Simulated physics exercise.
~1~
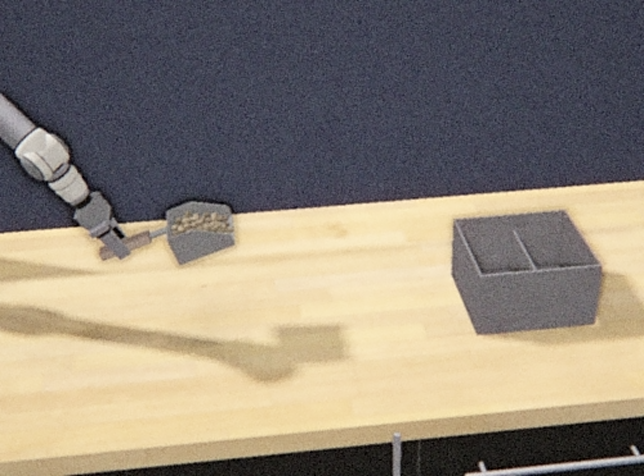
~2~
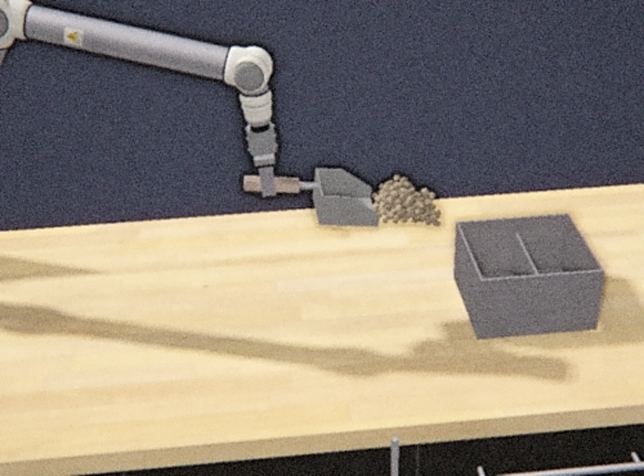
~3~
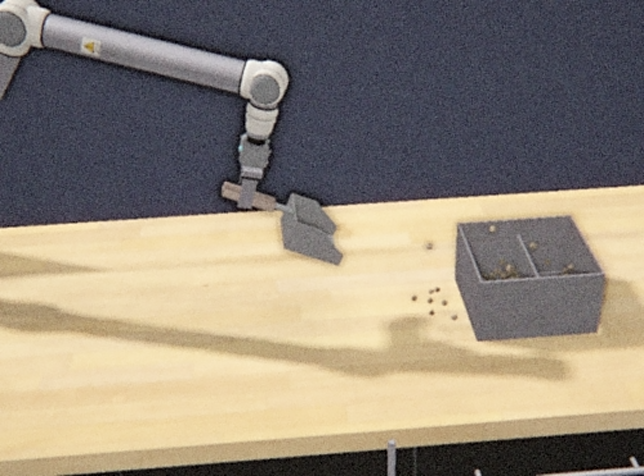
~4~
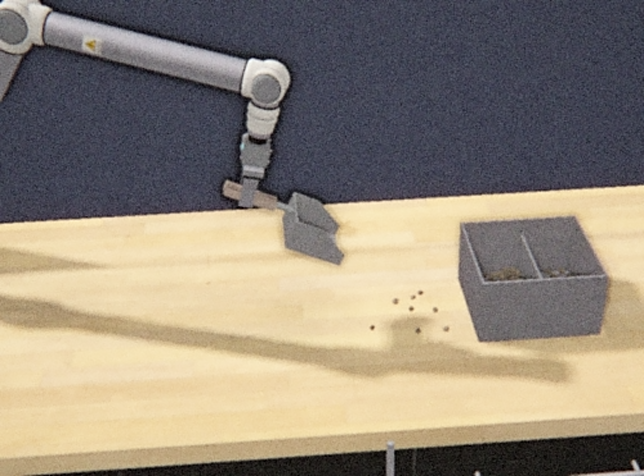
The clip opens with a robotic arm holding a grey scoop heaped with small tan pebbles over a pale wooden table, while a grey box split by a cross wall sits to the right. The arm carries the scoop rightward toward the box, and the pebbles spill off its open front in a clump. The scoop then tips further forward and draws back a little to the left. Most pebbles land inside both parts of the box, while a few scatter on the table before it. The emptied scoop stays tilted as the stray pebbles spread slightly.
